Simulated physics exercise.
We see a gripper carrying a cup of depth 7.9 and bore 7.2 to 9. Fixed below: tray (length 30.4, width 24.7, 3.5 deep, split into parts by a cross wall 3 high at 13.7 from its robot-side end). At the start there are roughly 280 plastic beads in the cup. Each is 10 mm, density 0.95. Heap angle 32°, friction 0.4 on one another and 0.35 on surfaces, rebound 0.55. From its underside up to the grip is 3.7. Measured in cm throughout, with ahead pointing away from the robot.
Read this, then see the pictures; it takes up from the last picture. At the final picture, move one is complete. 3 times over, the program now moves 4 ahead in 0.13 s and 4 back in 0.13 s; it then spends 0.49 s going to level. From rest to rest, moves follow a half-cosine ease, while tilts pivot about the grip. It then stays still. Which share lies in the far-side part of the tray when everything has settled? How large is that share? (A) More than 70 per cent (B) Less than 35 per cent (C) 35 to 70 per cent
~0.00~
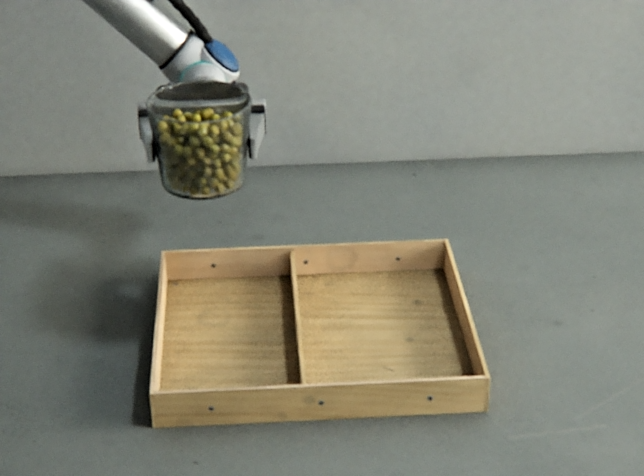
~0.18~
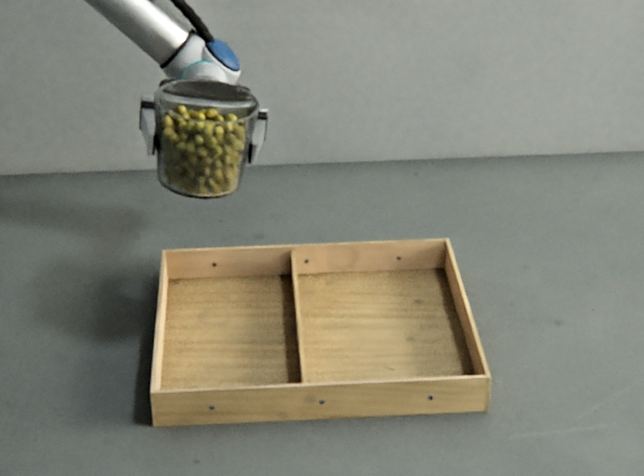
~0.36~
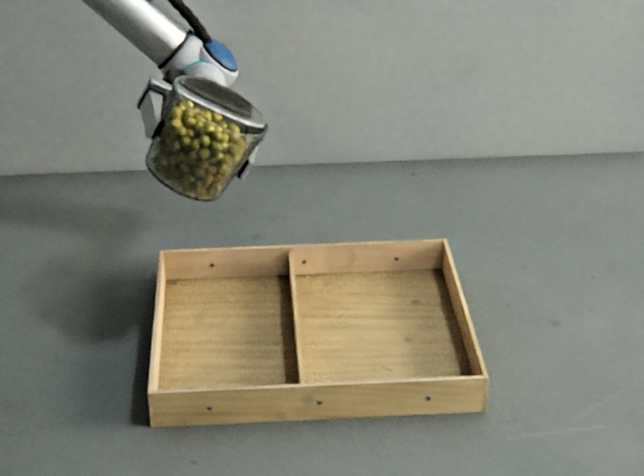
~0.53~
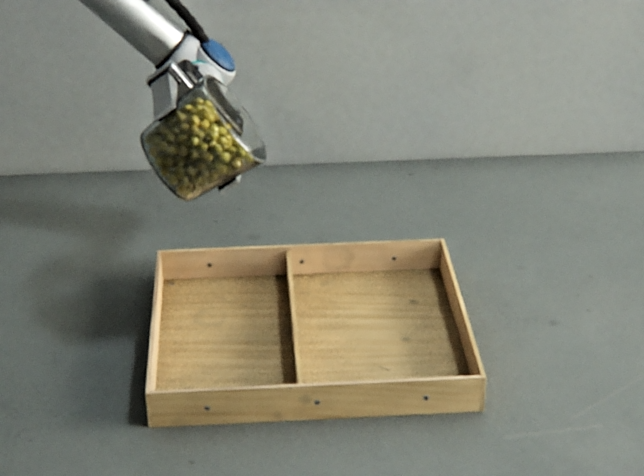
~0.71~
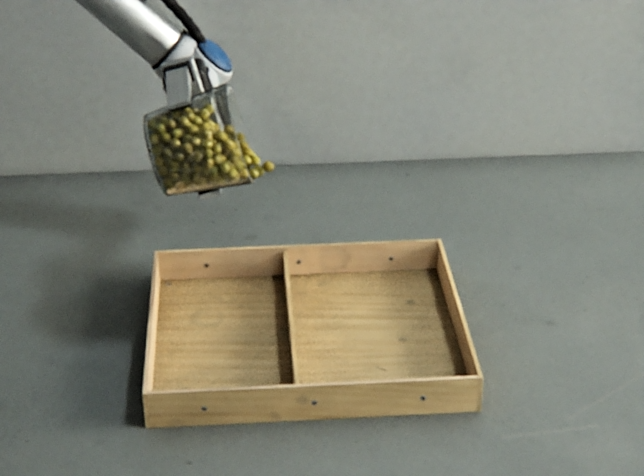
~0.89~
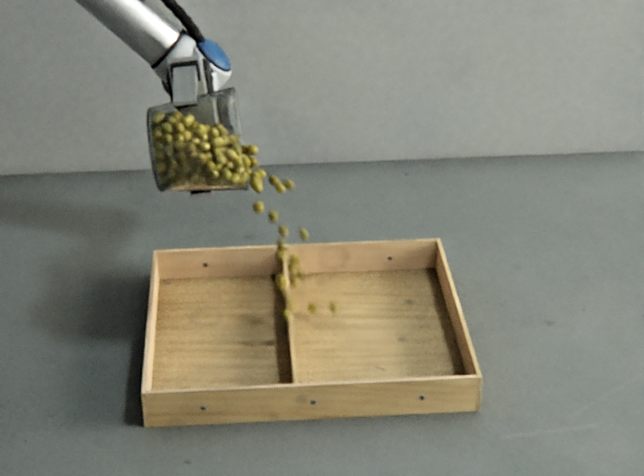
The answer is A.
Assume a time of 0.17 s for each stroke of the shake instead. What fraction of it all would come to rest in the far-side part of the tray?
Roughly 70 in a hundred.
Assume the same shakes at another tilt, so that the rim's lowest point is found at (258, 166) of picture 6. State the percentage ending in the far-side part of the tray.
That comes to some 55 percent.
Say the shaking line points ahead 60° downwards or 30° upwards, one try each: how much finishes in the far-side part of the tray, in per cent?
First try about 50 %, second try about 80 %.
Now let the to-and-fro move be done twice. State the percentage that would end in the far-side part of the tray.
Expected share: About 75 %.
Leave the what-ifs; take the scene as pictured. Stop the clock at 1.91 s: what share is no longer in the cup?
Around 95 percent at that moment.
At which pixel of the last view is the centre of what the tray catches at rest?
Approximately (370, 328) in pixels.
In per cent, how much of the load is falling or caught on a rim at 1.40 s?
I'd put it near 12 per cent.
After 1.40 s, tilted 84° forward, highest piece 21 above the table; 173 in the far-side part, 55 in the cup, 21 in the robot-side part, 3 on the table or floor, 33 in flight or on a rim.
After 1.91 s, tilted 44° forward, highest piece 23 above the table; 223 in the far-side part, 41 in the robot-side part, 17 in the cup, 4 on the table or floor.
After 2.36 s, level, highest piece 21 above the table; 223 in the far-side part, 41 in the robot-side part, 17 in the cup, 4 on the table or floor.
After 3.41 s, level, highest piece 21 above the table; 223 in the far-side part, 41 in the robot-side part, 17 in the cup, 4 on the table or floor.
At rest, 223 in the far-side part, 41 in the robot-side part, 17 in the cup, 4 on the table or floor. That is 78 % in the far-side part of the tray.
